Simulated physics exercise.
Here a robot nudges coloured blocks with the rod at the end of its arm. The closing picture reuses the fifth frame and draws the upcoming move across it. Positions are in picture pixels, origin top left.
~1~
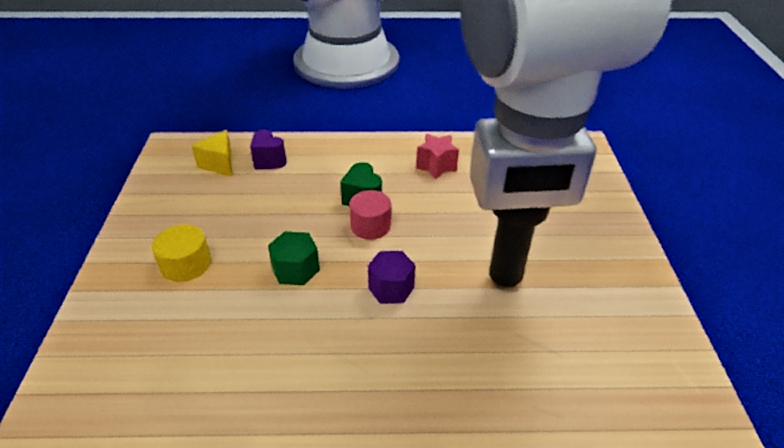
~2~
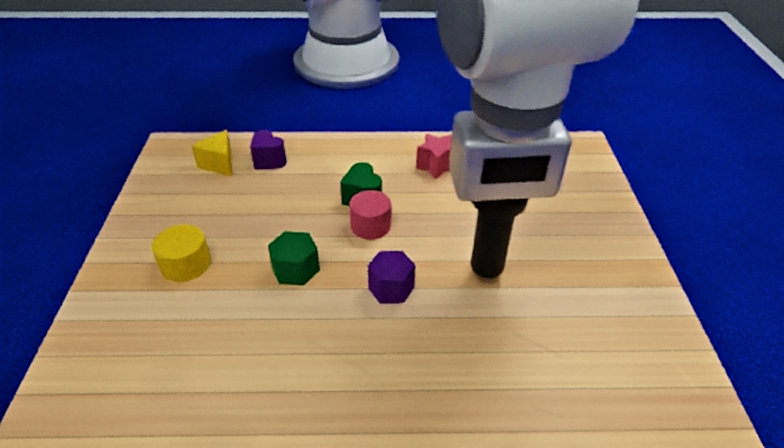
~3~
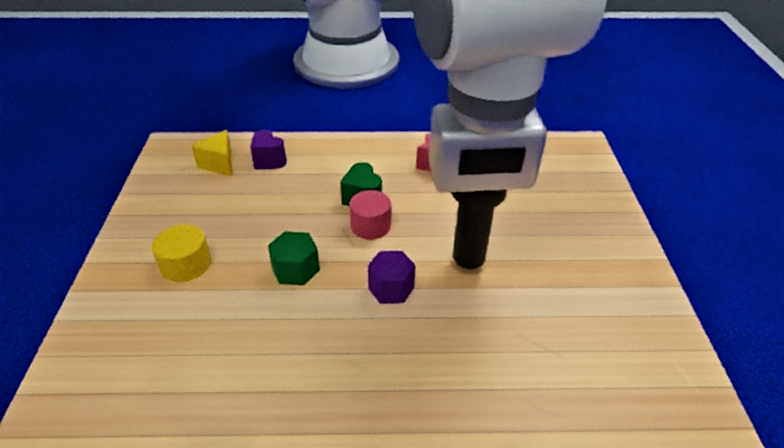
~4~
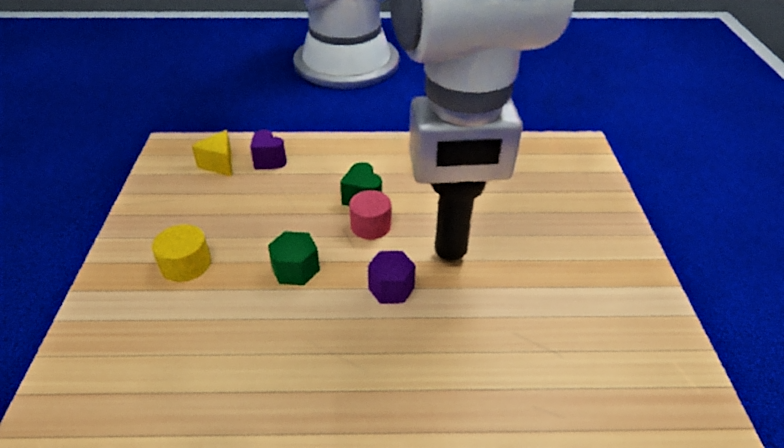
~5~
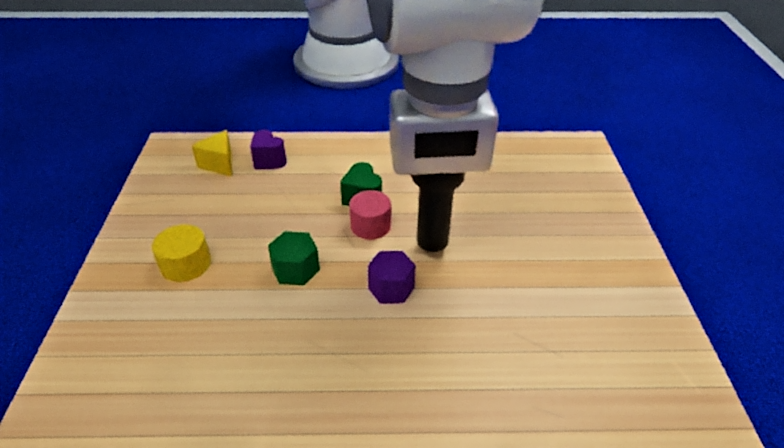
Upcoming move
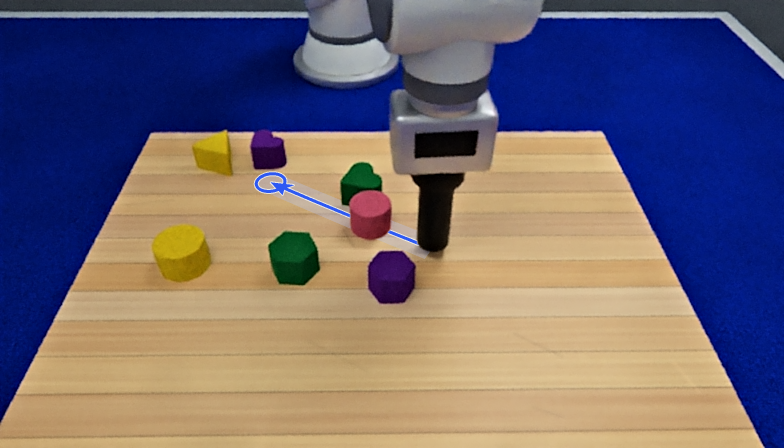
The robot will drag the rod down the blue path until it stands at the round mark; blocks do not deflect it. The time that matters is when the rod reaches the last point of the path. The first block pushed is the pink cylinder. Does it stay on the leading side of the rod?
The rod has lost it.
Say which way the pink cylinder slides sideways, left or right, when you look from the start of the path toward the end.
It is pushed towards the left-hand side.
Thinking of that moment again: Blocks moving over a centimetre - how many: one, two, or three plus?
Number moved: 1.
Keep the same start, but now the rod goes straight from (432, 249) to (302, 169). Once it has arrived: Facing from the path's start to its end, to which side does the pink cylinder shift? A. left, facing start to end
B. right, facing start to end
My pick is A.
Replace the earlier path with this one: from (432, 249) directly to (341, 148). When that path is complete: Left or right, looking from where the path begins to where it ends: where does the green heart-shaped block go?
Moves left.
The drawn path runs in a line from (432, 249) to (271, 182).
On the path given first. One third of the way, rod at (372, 217); green heart-shaped block at (361, 173); pink cylinder at (338, 193).
Two thirds of the way, rod at (318, 195); green heart-shaped block at (361, 173); pink cylinder at (281, 179).
At the end, rod at (269, 175); purple heart-shaped block not moved; green heart-shaped block at (361, 173); pink cylinder at (238, 175).
